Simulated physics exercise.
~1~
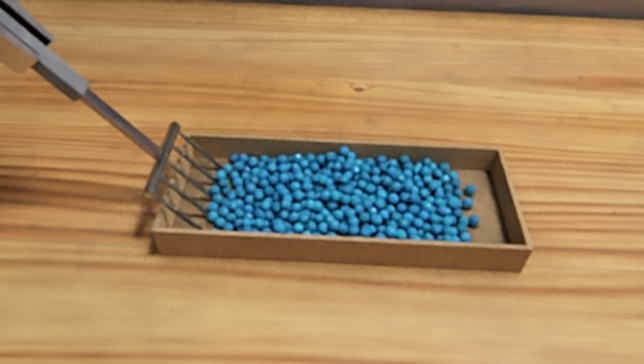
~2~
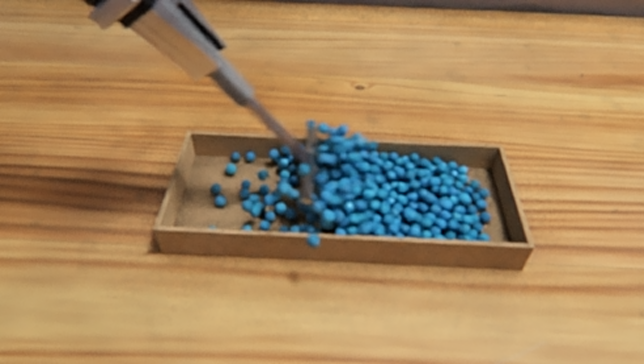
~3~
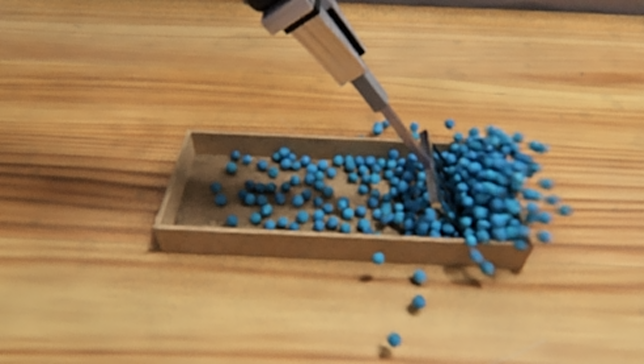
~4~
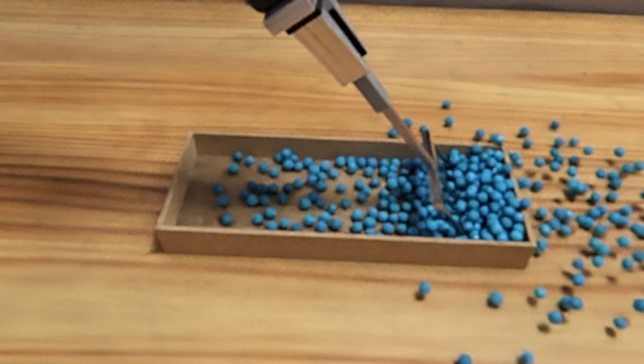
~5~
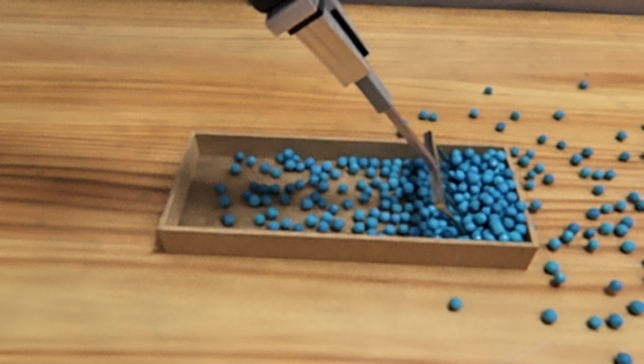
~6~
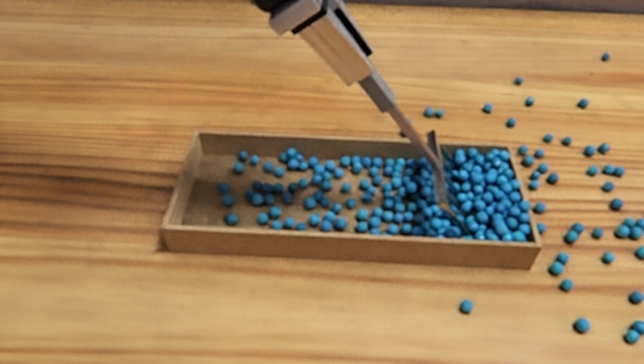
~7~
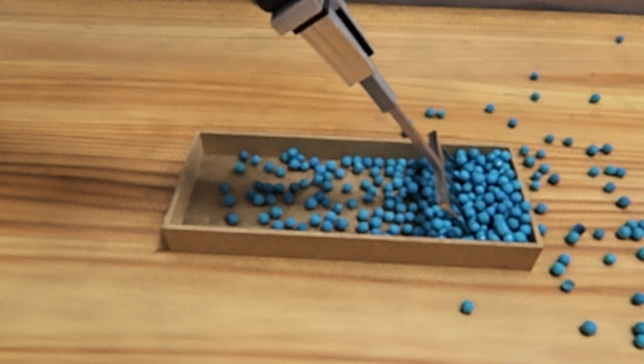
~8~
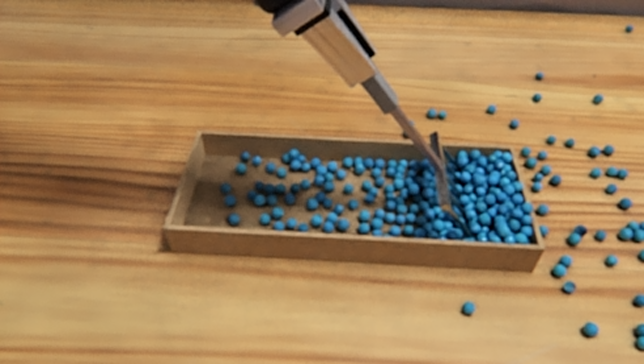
Robot arm raking blue beads rightward through a shallow tray, spilling many over the far end onto the wooden table.
